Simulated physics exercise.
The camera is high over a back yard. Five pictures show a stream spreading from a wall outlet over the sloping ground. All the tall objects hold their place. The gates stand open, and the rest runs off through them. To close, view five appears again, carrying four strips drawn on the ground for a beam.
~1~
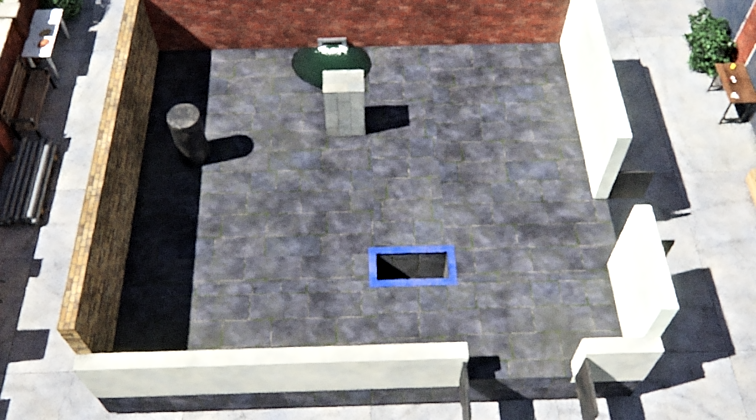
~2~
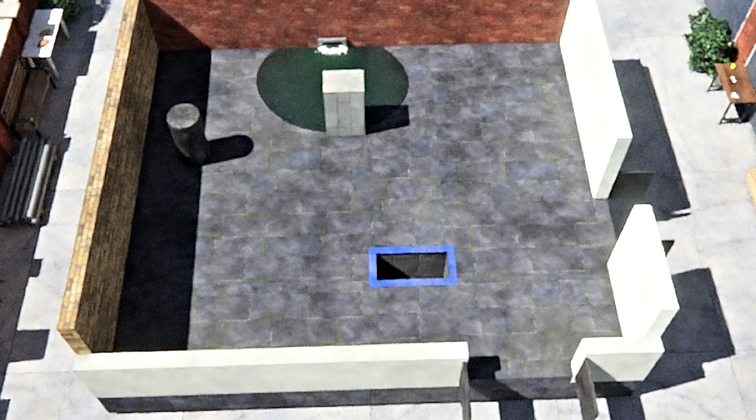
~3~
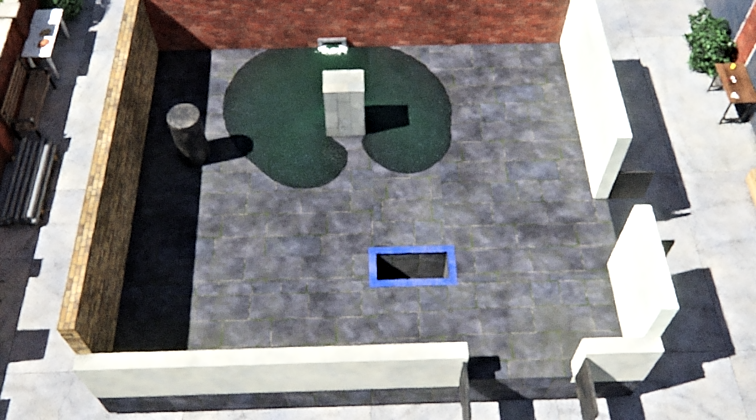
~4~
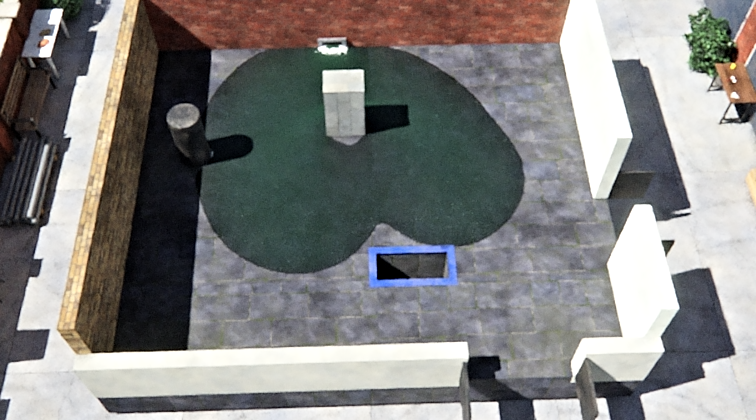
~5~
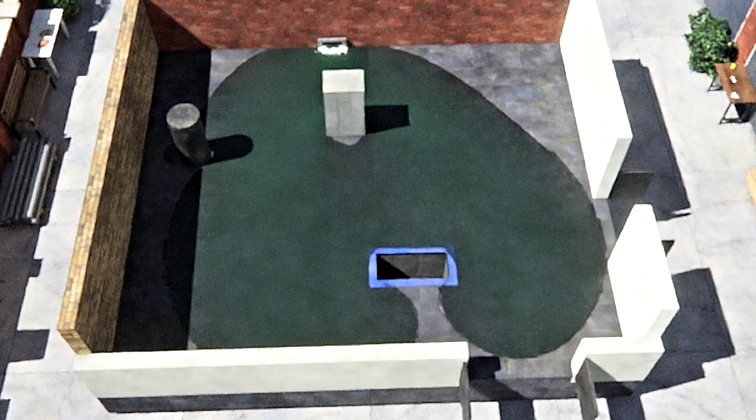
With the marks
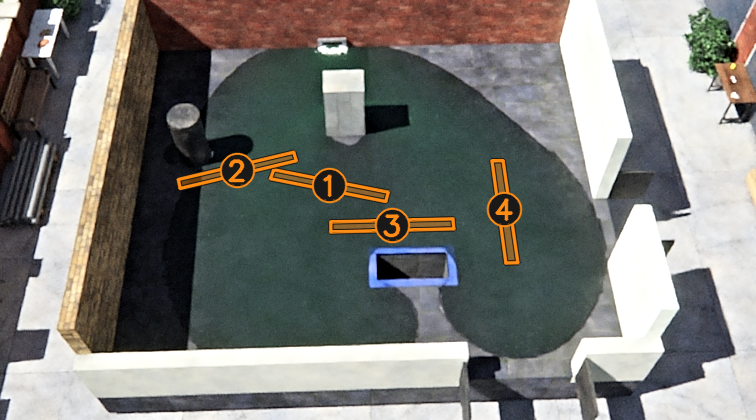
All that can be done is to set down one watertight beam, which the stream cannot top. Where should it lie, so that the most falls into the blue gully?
Go for 2.
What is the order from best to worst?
2, 4, 1, 3.
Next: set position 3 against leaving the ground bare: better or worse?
Position 3 is worse.
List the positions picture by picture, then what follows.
Outfall at (332, 43); blue gully at (412, 266); open gate at (600, 230); open gate at (517, 364); water covers 3 % of the ground and shows as far out as (366, 67); blue gully still dry.
Water covers 9 % of the ground and shows as far out as (300, 124); blue gully still dry.
Water covers 19 % of the ground and shows as far out as (289, 183); blue gully still dry.
Water covers 39 % of the ground and shows as far out as (468, 240); blue gully still dry.
Water covers 64 % of the ground and shows as far out as (579, 322); blue gully taking water.
On the marked copy, 1 from (272, 174) to (387, 196); 2 from (179, 183) to (294, 156); 3 from (330, 226) to (453, 223); 4 from (511, 262) to (497, 160).
With 1, about 13 % of the stream runs into the blue gully, about 86 % out by the gates.
With 2, about 29 % of the stream runs into the blue gully, about 69 % out by the gates.
With 3, about 2 % of the stream runs into the blue gully, about 97 % out by the gates.
With 4, about 23 % of the stream runs into the blue gully, about 76 % out by the gates.
